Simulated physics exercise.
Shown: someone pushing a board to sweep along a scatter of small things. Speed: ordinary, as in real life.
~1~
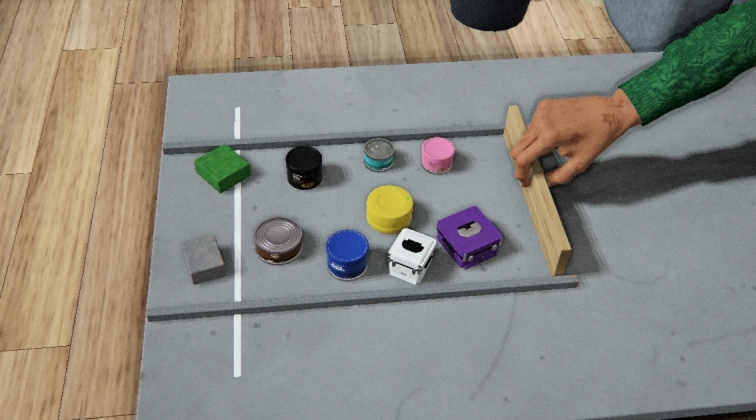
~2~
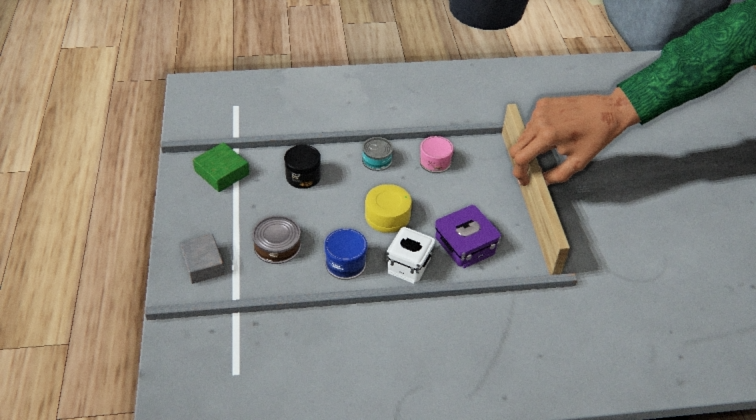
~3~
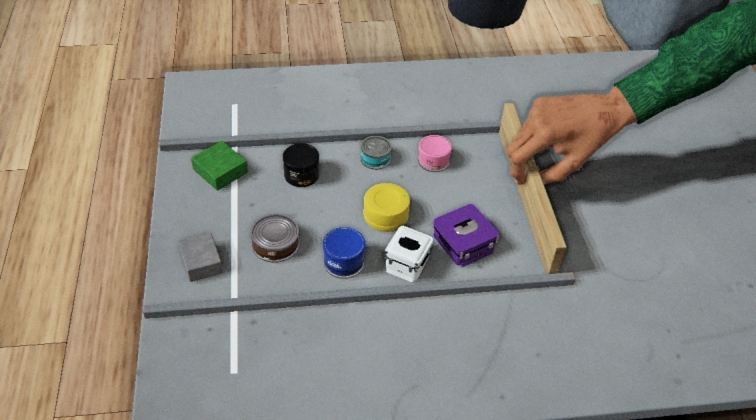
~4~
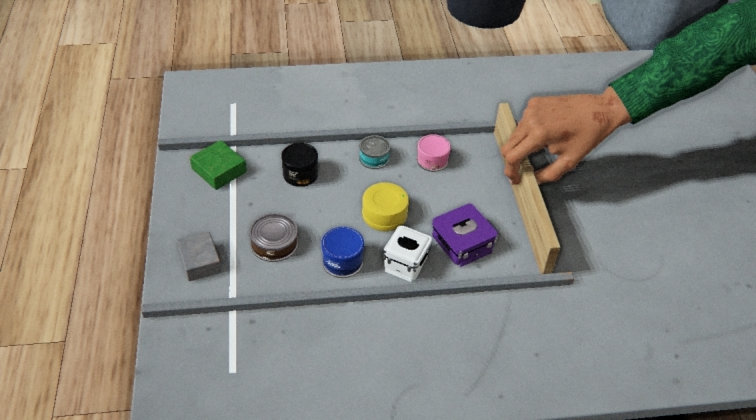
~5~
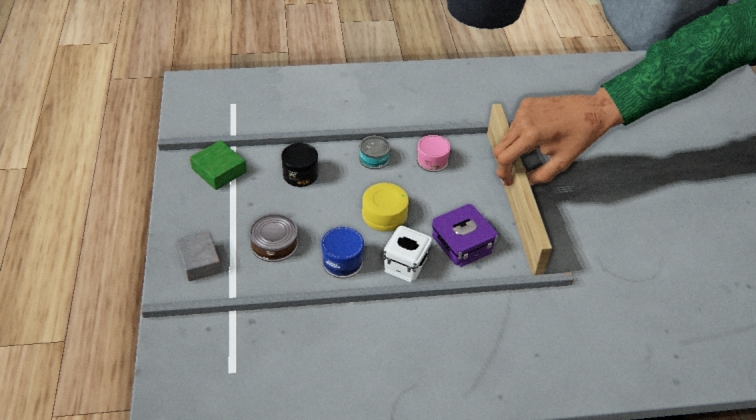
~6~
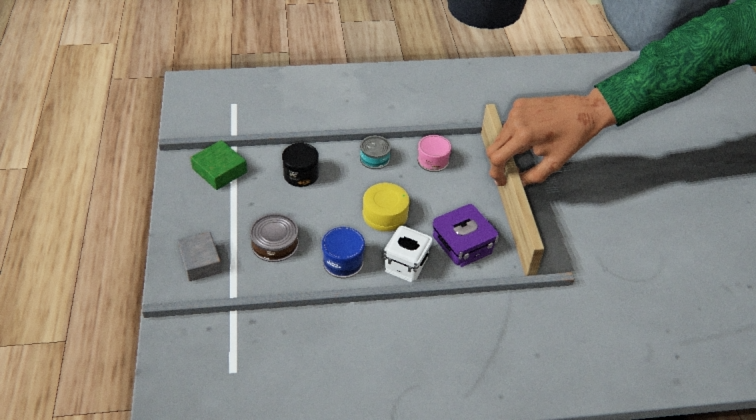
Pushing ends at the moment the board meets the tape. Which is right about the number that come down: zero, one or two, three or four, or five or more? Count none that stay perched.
Pushes off one or two.
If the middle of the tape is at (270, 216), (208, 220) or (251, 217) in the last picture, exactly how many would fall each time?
Going through each try, you'd get 0, 3 and 1.
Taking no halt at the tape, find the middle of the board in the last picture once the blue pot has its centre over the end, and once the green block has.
About (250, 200), and about (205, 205) for the other.
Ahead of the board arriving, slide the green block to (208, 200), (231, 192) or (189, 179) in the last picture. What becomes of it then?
Try by try, it stays put, then stays put, then stays put.
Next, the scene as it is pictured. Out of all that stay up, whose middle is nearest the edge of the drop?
Nearest once everything settles: Brown tin.
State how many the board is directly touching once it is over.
So the total is 4.
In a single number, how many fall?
It is 2, no more and no fewer.
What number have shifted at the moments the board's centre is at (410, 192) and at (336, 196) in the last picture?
The count is 6 at the first point and 8 at the second.
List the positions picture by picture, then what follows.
The first frame shows grey block (204, 260); green block (223, 168); brown tin (278, 241); board (534, 186); tape (238, 222).
The second frame shows green block (221, 167); blue pot (346, 254).
The third frame shows brown tin (275, 238); black tub (301, 166).
The fourth frame shows grey block (199, 256); board (524, 184).
The fifth frame shows green block (218, 165); pink tin (433, 153).
The sixth frame shows grey block (200, 257); green block (219, 165); brown tin (275, 238); board (509, 185); tape (234, 218).
Soon after, none off yet; grey block at rest near (200, 257); green block at rest near (219, 165); brown tin at rest near (275, 238).
After that, none off yet; grey block at rest near (198, 255); green block at rest near (219, 165); brown tin displaced a little near (256, 238).
In the end, the number that fall off is one or two; gone, blue pot and grey block.
